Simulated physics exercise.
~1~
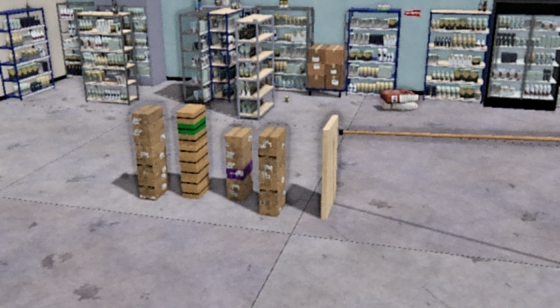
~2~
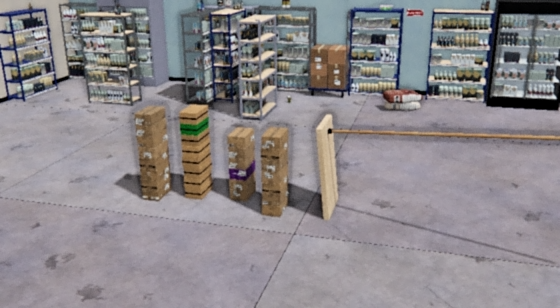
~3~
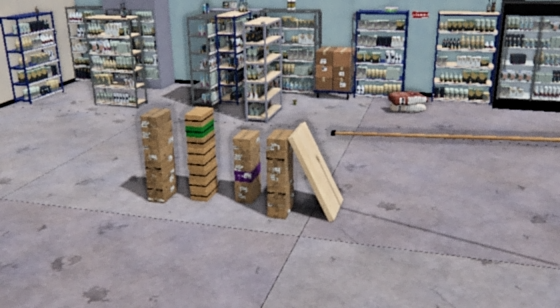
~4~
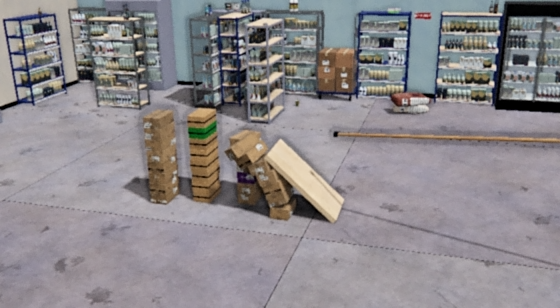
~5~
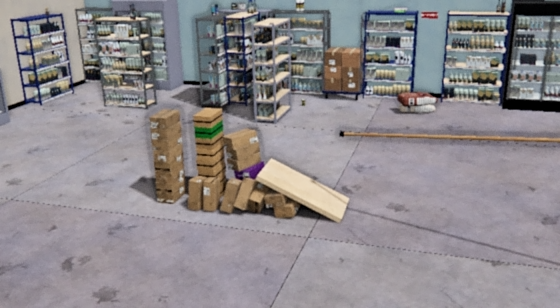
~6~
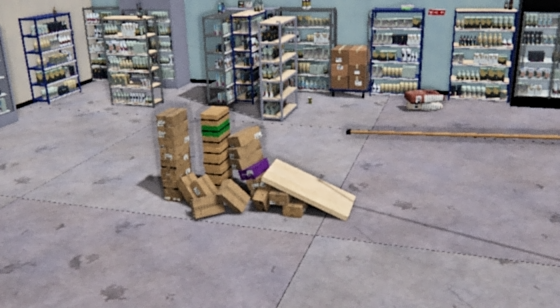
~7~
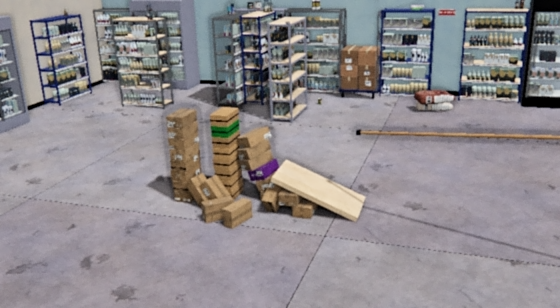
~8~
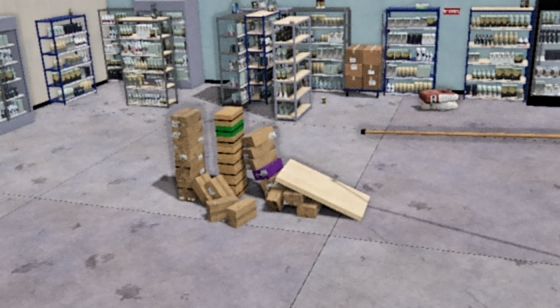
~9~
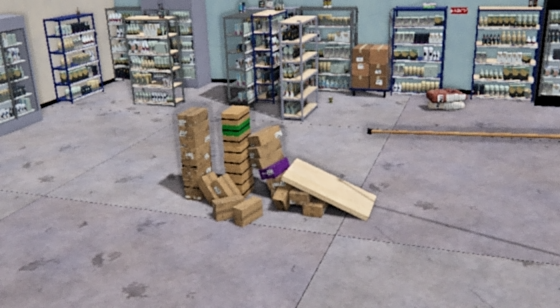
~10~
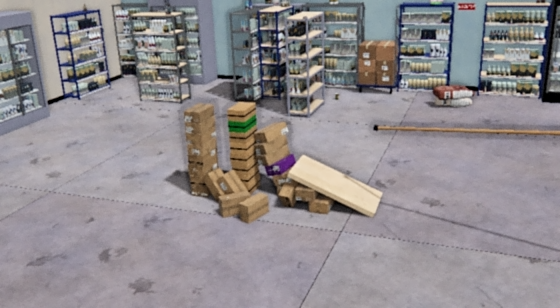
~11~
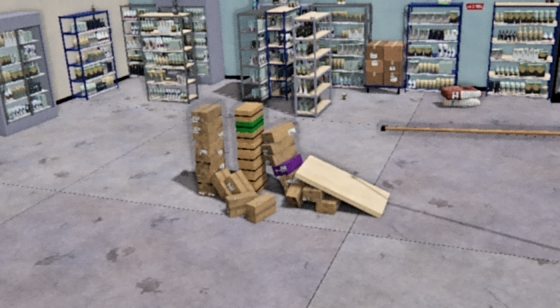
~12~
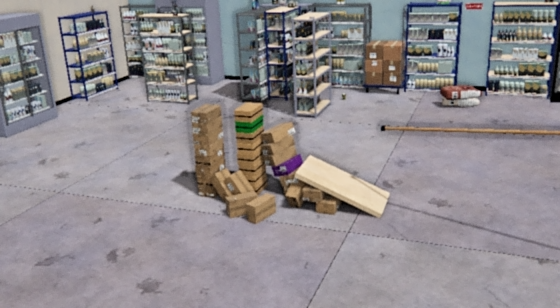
A wooden board tips left into stacked boxes, toppling some while the green-marked stack stays standing.
